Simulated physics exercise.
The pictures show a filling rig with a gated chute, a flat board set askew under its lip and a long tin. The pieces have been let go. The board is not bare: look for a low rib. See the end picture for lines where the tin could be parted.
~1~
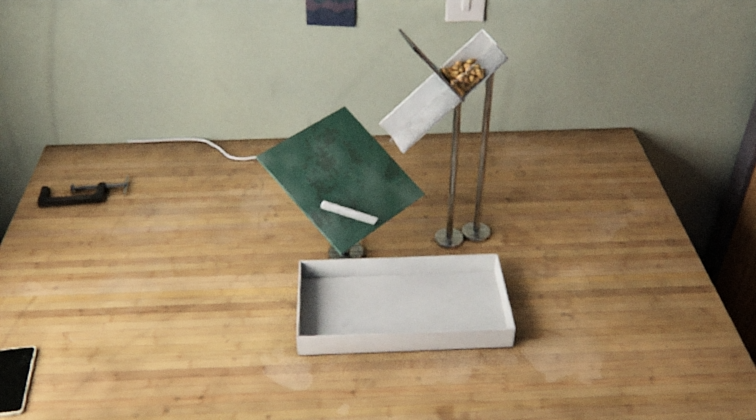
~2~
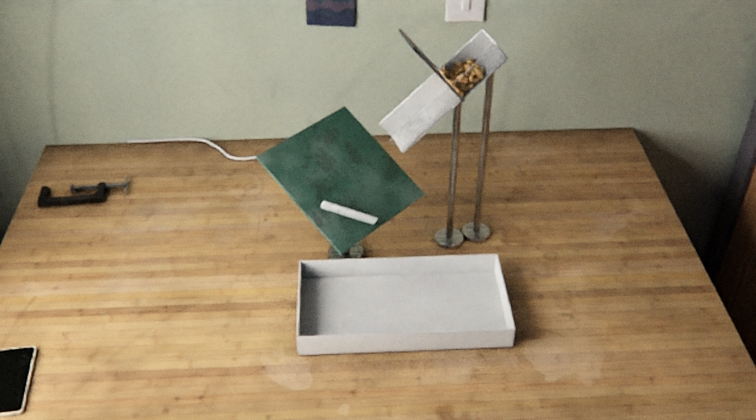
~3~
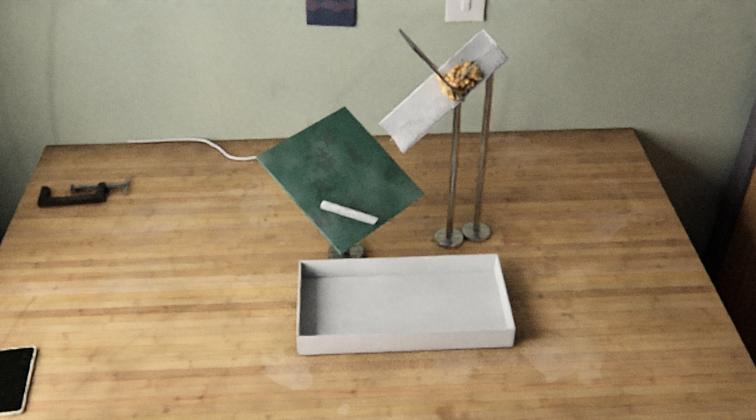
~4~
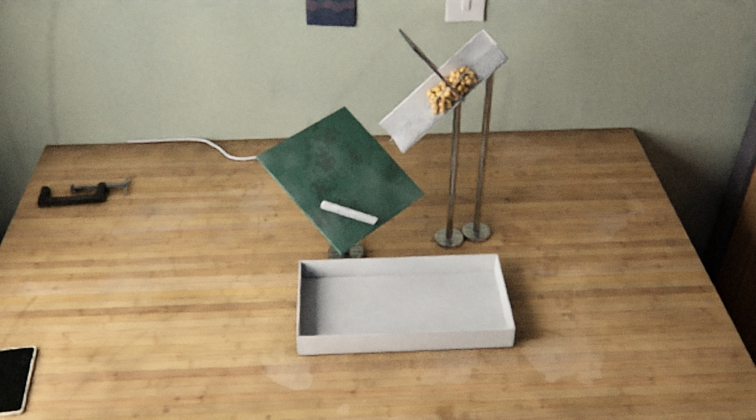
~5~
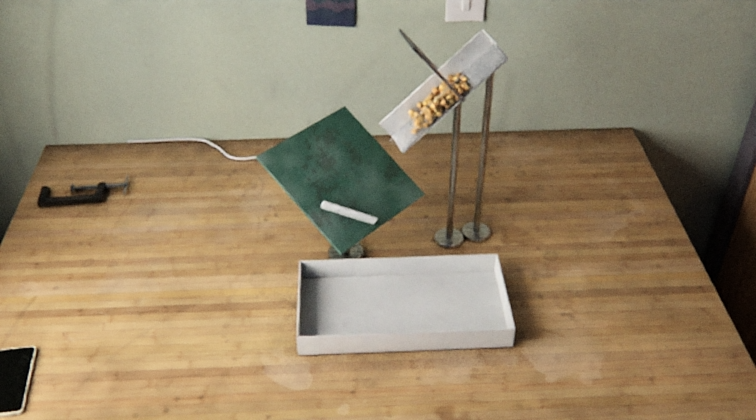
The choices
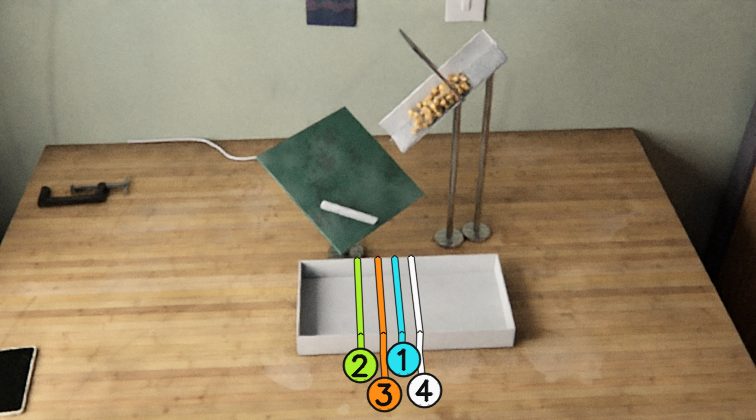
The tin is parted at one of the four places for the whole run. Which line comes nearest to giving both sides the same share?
The best line is 4.
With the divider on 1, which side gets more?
The right side.
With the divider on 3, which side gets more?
More lands on the right.
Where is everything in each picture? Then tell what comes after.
Load behind the gate at (459, 76), dried chickpeas; lip of the chute at (398, 145), sloping fairly steeply, in the first frame.
Middle of the board at (343, 176), tilted fairly steeply; middle of its low edge at (385, 223); of its high edge at (302, 130), in the second frame.
Front corners of the tin at (297, 337) and (515, 328), empty; front of the load at (446, 92), in the third frame.
Middle of the load at (453, 89); its front at (435, 112), about a third of the way to the lip; rib from (324, 201) to (378, 219), in the fourth frame.
Middle of the load at (437, 98); its front at (414, 131), about two thirds of the way to the lip, in the fifth frame.
On the marked copy, line 1 crosses the front rim at (401, 333); line 2 crosses the front rim at (360, 334); line 3 crosses the front rim at (383, 334); line 4 crosses the front rim at (419, 332).
With 1, of what is caught, a stray few on the left of the divider, nearly all on the right.
With 2, of what is caught, none on the left of the divider, all on the right.
With 3, of what is caught, none on the left of the divider, all on the right.
With 4, of what is caught, about half on the left of the divider, about half on the right.
